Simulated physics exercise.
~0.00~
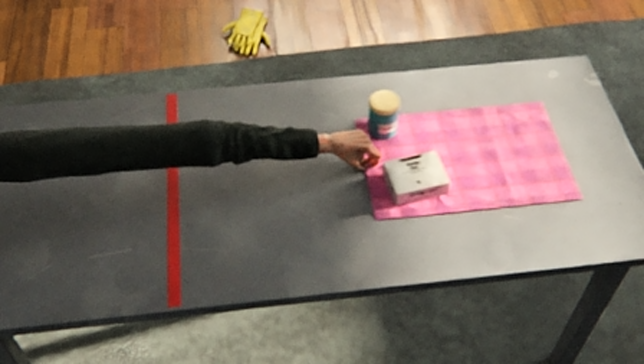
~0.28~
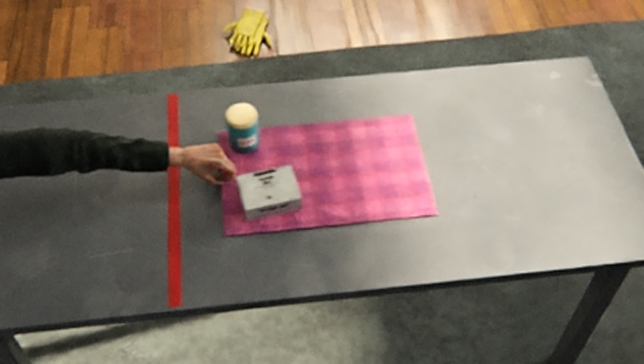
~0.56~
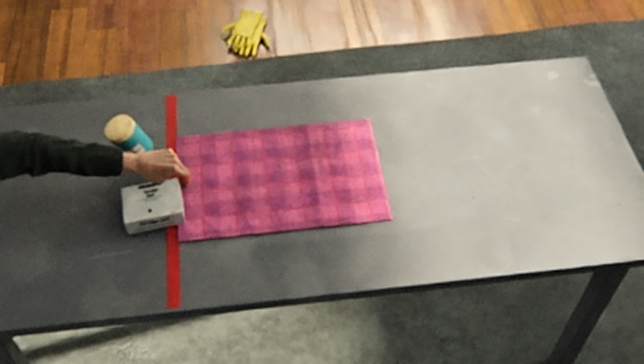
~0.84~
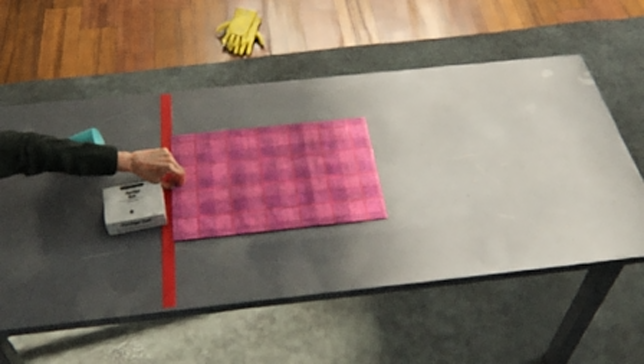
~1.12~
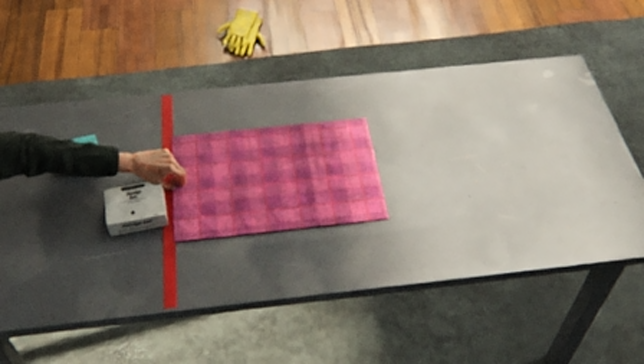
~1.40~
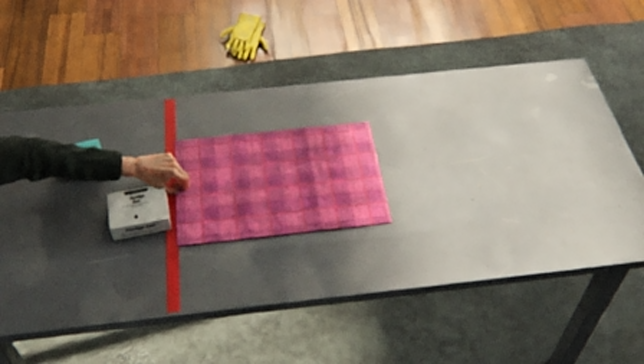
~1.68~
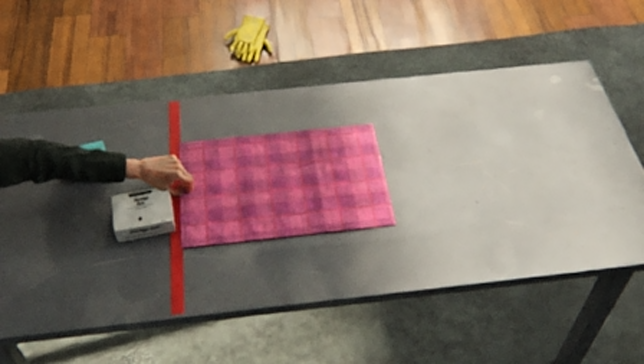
An arm in a dark sleeve reaches from the left across a grey table, seen from above by a slightly swaying camera, gripping the near end of a pink checked runner. A turquoise jar with a pale lid and a white packet stand on the cloth's left end, while a red tape strip crosses the table further left and yellow gloves lie on the wooden floor beyond. The hand pulls the runner leftward, carrying both objects upright. It stops abruptly at the tape, and the jar tips forward off the cloth as the packet slides off too. The jar ends on its side, partly hidden behind the arm, with the packet resting left of the tape and the hand still holding the runner's edge.
